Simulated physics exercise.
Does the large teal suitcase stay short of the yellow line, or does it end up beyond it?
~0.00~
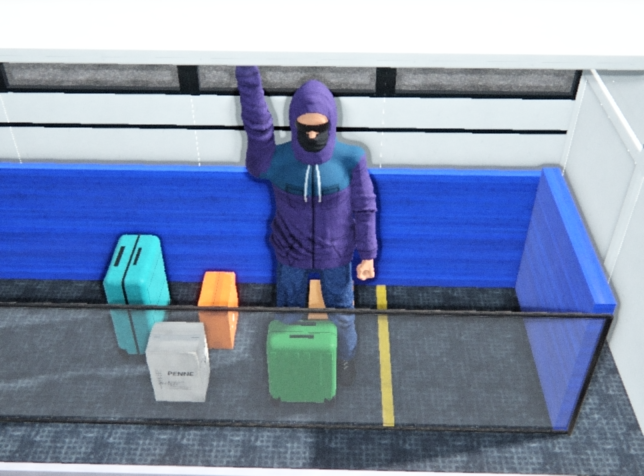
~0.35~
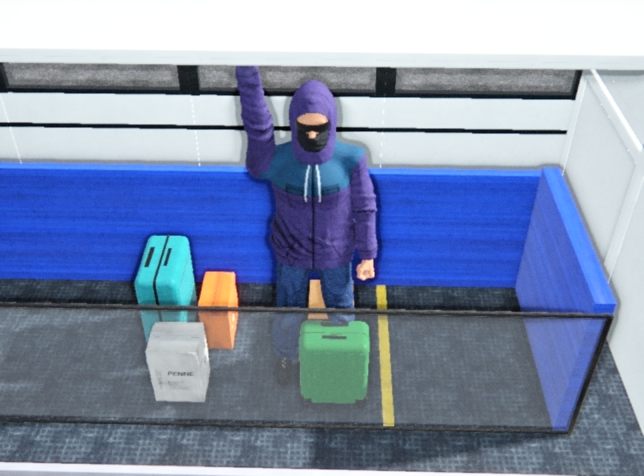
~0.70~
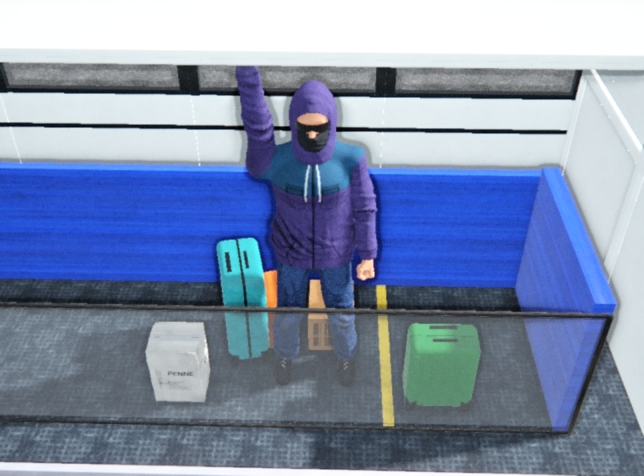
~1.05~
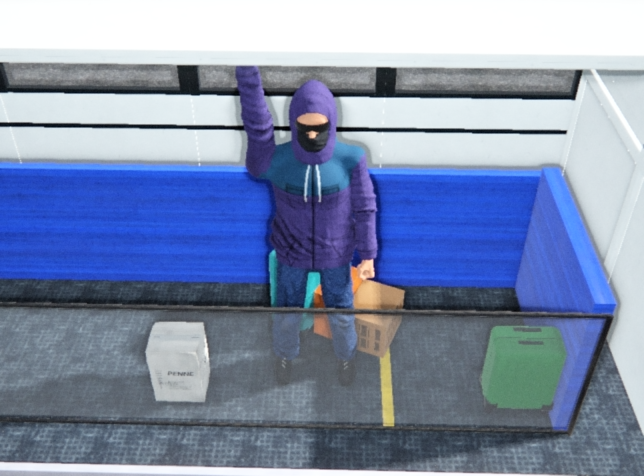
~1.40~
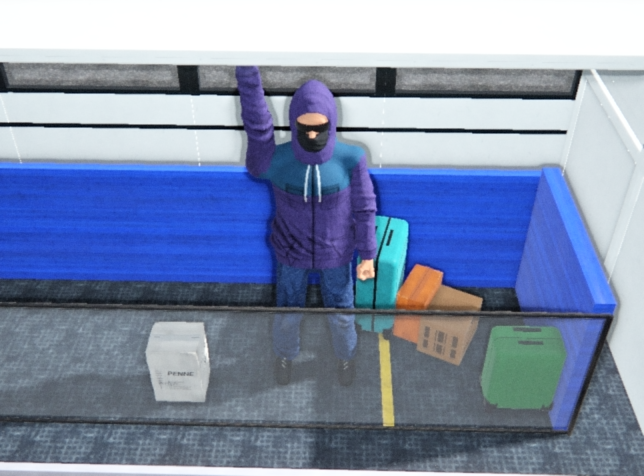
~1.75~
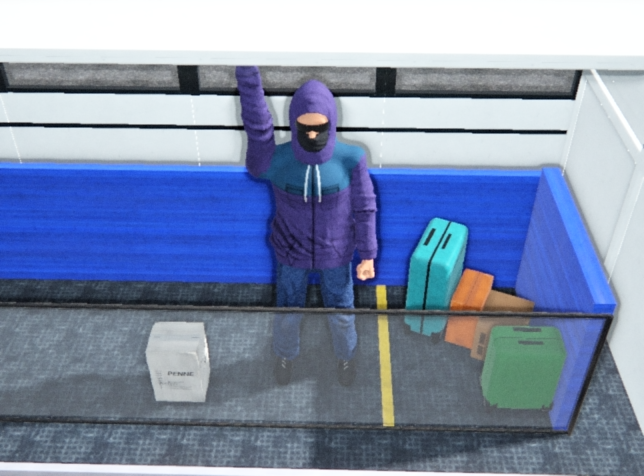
The teal suitcase ends up beyond the yellow line, standing upright to the right of it beside the orange box.
